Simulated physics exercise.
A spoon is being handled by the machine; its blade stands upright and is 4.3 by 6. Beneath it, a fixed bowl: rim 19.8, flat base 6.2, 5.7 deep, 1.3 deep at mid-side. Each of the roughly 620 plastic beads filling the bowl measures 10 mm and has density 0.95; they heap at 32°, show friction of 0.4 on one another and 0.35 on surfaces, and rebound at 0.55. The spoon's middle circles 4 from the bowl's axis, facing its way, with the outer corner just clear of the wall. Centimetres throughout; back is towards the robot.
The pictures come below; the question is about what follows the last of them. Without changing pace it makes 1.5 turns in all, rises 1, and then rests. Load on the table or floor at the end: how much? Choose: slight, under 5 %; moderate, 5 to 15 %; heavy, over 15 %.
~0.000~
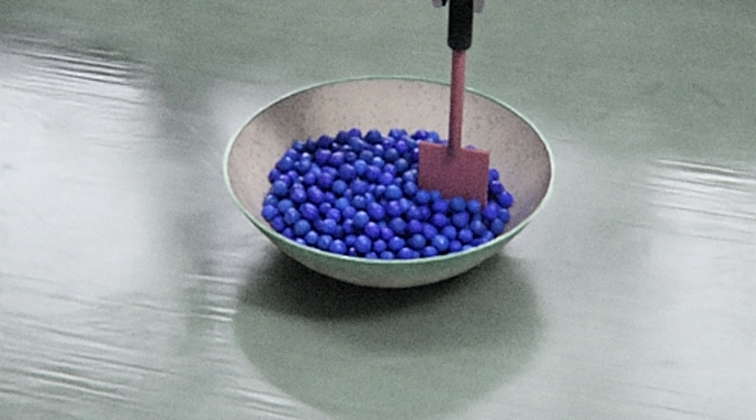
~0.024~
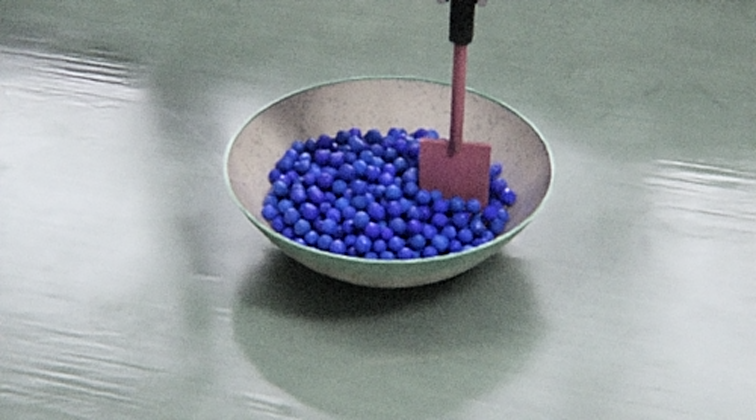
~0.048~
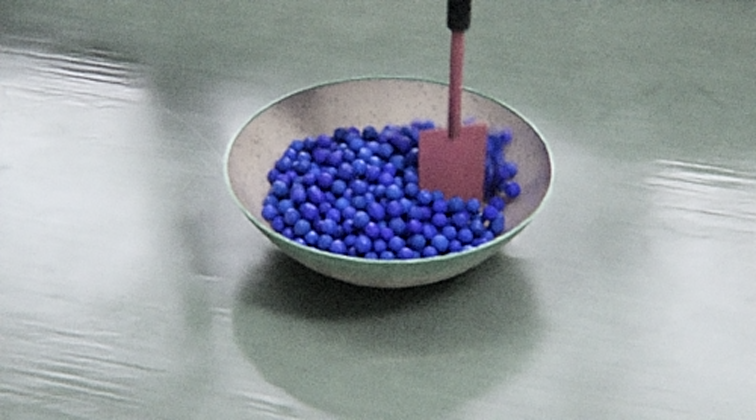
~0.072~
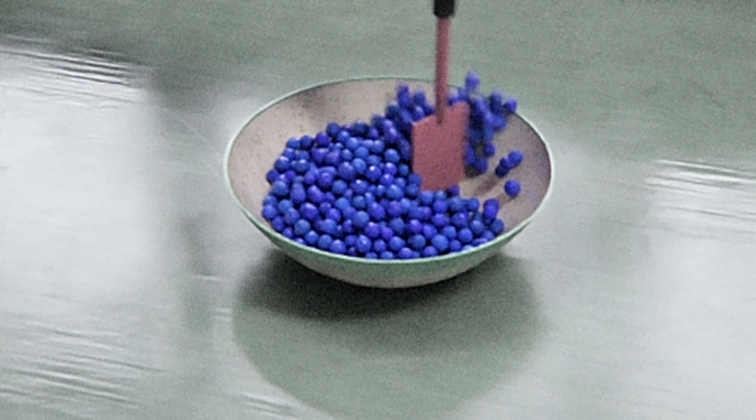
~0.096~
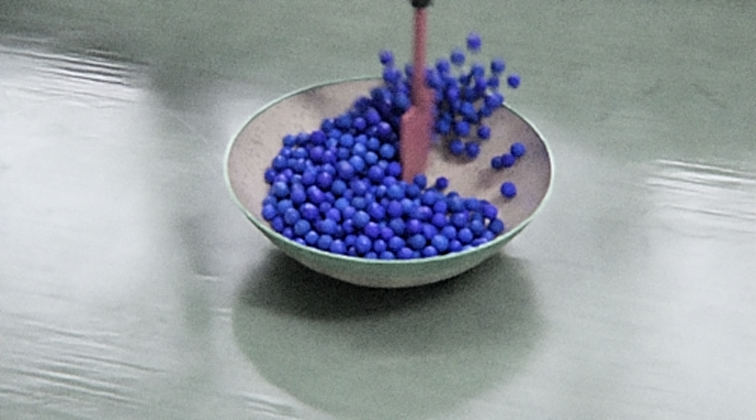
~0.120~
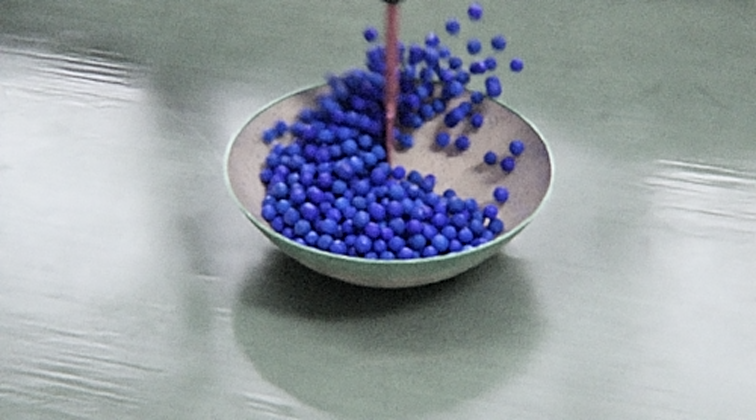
It is heavy.
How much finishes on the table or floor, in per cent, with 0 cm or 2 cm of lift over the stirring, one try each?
50 and 35 %.
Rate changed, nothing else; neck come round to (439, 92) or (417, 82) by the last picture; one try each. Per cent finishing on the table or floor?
Near 10 per cent for the first, near 25 per cent for the second.
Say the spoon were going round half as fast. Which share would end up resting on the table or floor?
10 per cent.
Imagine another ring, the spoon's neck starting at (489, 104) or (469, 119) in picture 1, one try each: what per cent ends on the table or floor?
Some 25 and 45 per cent.
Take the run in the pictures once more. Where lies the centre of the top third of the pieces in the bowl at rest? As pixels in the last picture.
Somewhere close to (362, 184).
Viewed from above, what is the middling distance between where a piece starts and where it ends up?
Roughly 10 cm, measured level.
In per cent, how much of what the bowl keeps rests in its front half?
50 %.
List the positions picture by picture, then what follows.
In the first picture, the spoon neck at (455, 126), 0° round; upper third of the load around (386, 188), from x 270 to 505, top at y 135; 623 in the bowl.
In the second picture, the spoon neck at (457, 121), 8° round; upper third of the load around (387, 186), from x 270 to 510, top at y 135.
In the third picture, the spoon neck at (454, 107), 29° round; upper third of the load around (394, 174), from x 270 to 510, top at y 125.
In the fourth picture, the spoon neck at (441, 93), 54° round; upper third of the load around (395, 157), from x 270 to 515, top at y 80.
In the fifth picture, the spoon neck at (418, 83), 79° round; upper third of the load around (387, 140), from x 270 to 520, top at y 45; 619 in the bowl, 4 in flight or on the tool.
In the sixth picture, the spoon neck at (391, 78), 104° round; upper third of the load around (368, 122), from x 265 to 515, top at y 10; 610 in the bowl, 13 in flight or on the tool.
After 0.28 s, 270° round, highest piece 11 above the table; 477 in the bowl, 50 on the table or floor, 96 in flight or on the tool.
After 0.44 s, 76° round, highest piece 10 above the table; 380 in the bowl, 198 on the table or floor, 45 in flight or on the tool.
After 0.72 s, 180° round, highest piece 5 above the table; 353 in the bowl, 270 on the table or floor.
After 1.42 s, 180° round, highest piece 5 above the table; 353 in the bowl, 270 on the table or floor.
In the end, 353 in the bowl, 270 on the table or floor. That is 43 % on the table or floor.
